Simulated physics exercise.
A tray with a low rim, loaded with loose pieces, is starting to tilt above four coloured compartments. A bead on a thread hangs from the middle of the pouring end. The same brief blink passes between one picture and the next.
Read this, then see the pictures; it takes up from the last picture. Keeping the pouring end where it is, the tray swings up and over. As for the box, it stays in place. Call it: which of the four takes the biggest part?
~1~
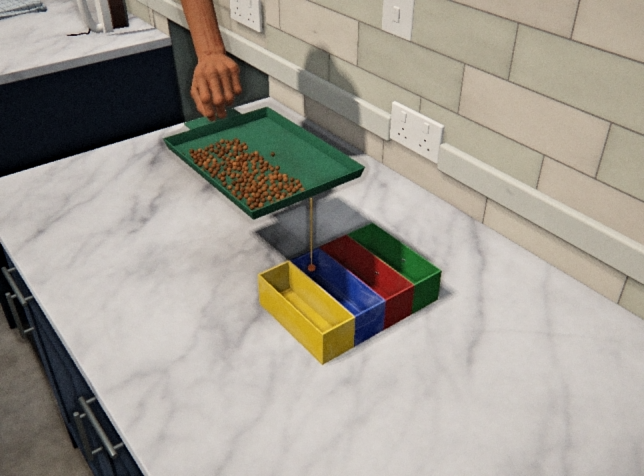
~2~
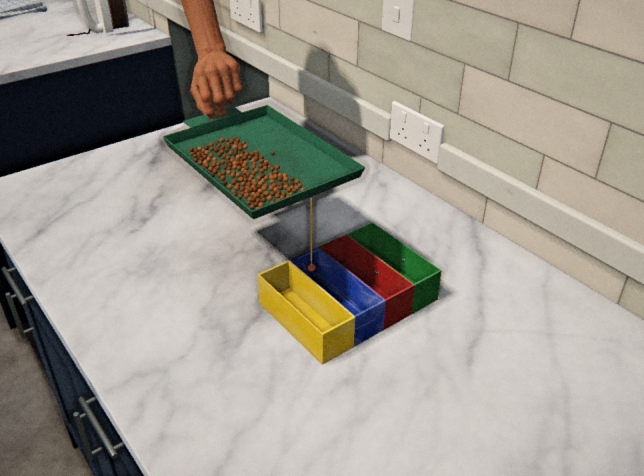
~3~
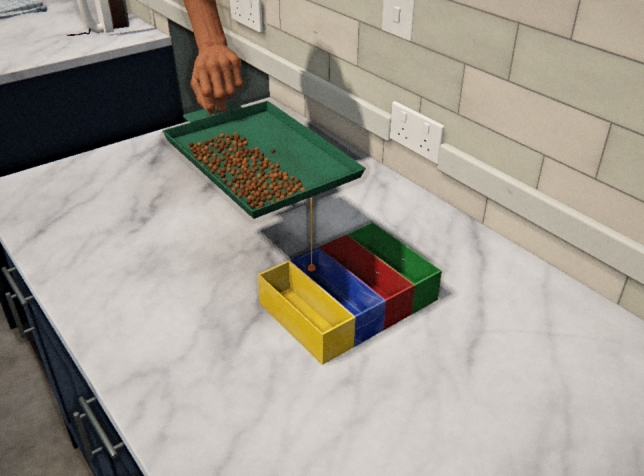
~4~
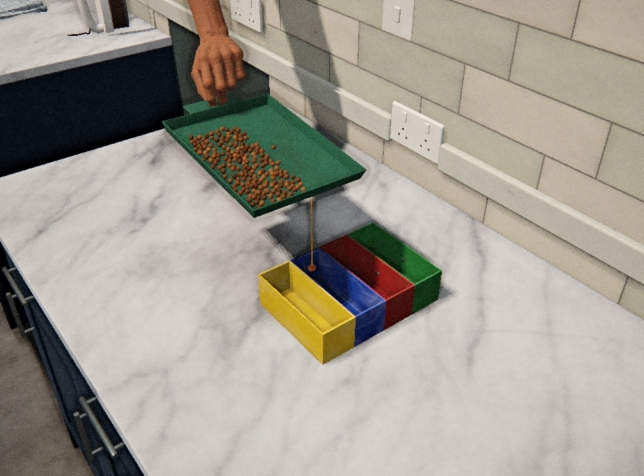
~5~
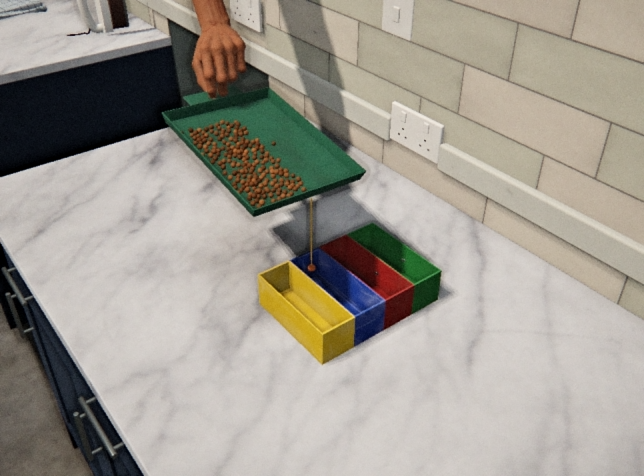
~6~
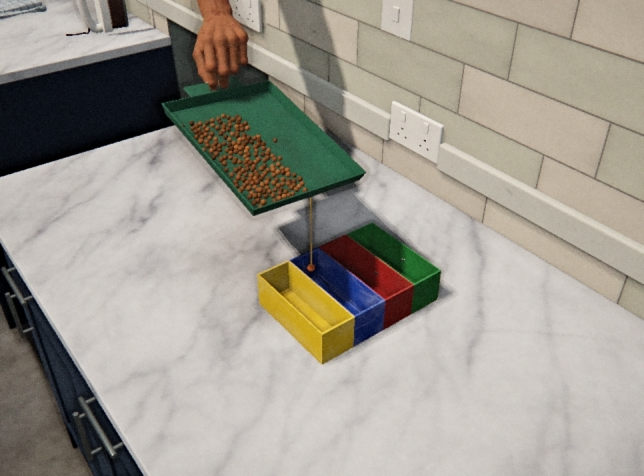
The red compartment.
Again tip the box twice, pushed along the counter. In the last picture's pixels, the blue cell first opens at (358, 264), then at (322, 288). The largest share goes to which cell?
The blue one, then the cell in red.
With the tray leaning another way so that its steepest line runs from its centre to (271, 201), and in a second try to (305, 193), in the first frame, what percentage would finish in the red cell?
In turn, 0 percent and then 10 percent.
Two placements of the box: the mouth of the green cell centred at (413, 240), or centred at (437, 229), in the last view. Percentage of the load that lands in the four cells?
Roughly 90 %, then roughly 60 %.
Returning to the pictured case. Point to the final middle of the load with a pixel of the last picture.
Near (360, 303).
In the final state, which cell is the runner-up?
The answer is the cell in blue.
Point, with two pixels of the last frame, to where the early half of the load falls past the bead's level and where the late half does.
Near (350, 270) and later near (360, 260).
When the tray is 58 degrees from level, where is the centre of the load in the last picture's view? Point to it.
Roughly (308, 179).
Shortly afterwards, tray tipped steeply; all but a few on the tray; only a few in the red cell.
Next, tray tipped right over; a little on the tray; near a third in the red cell; near a quarter in the blue cell; a little in the yellow cell; only a few in the green cell; near a quarter falling or outside the box.
Some moments later, tray tipped past a quarter turn; near half in the red cell; near a third in the blue cell; a little in the yellow cell; only a few in the green cell; only a few falling or outside the box.
In the end, tray tipped past a quarter turn; near half in the red cell; near a third in the blue cell; a little in the yellow cell; only a few in the green cell; only a few outside the box.
